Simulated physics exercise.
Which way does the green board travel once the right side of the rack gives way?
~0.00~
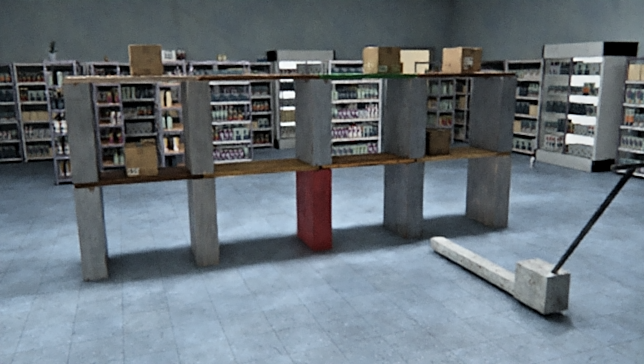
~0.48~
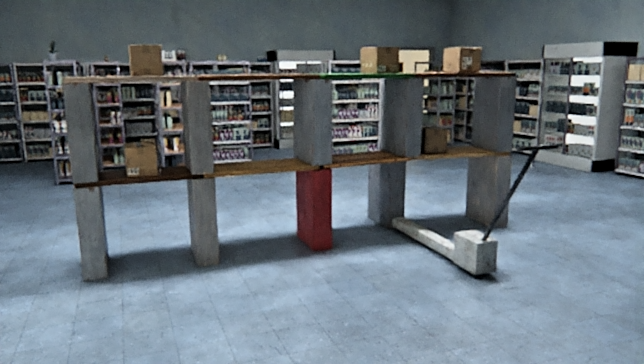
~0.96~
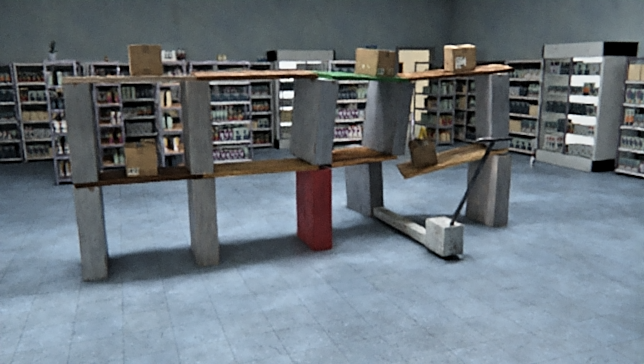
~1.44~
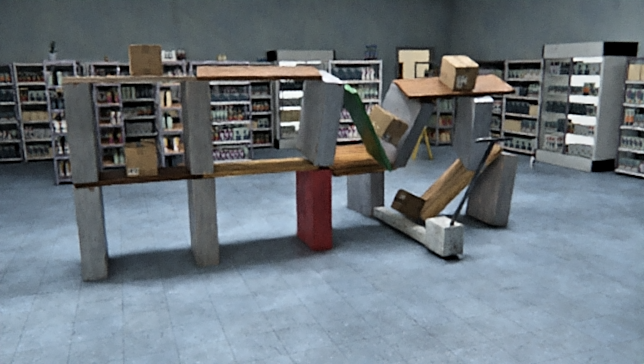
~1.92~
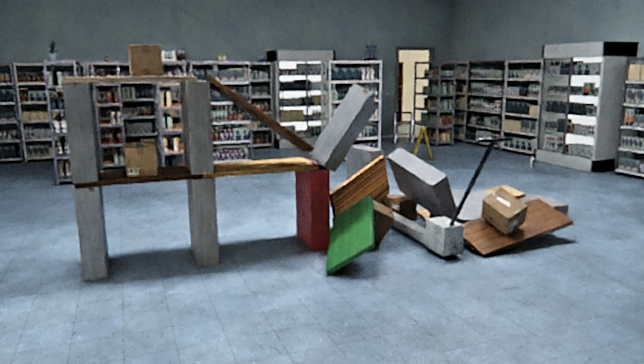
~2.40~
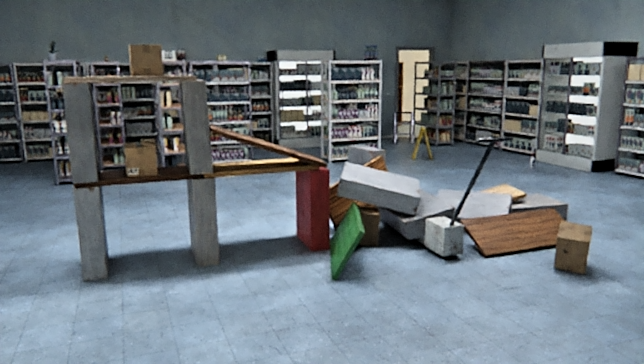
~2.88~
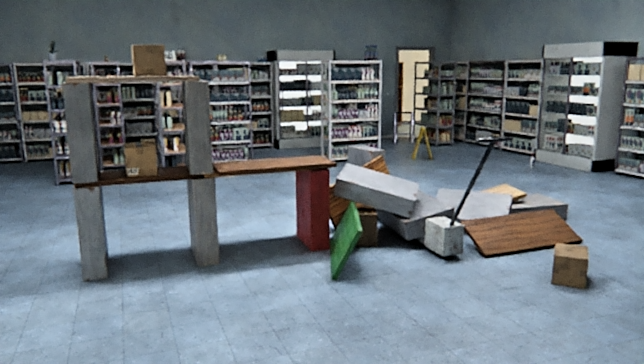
The green board moves down, dropping from the top tier to the floor beside the red upright.
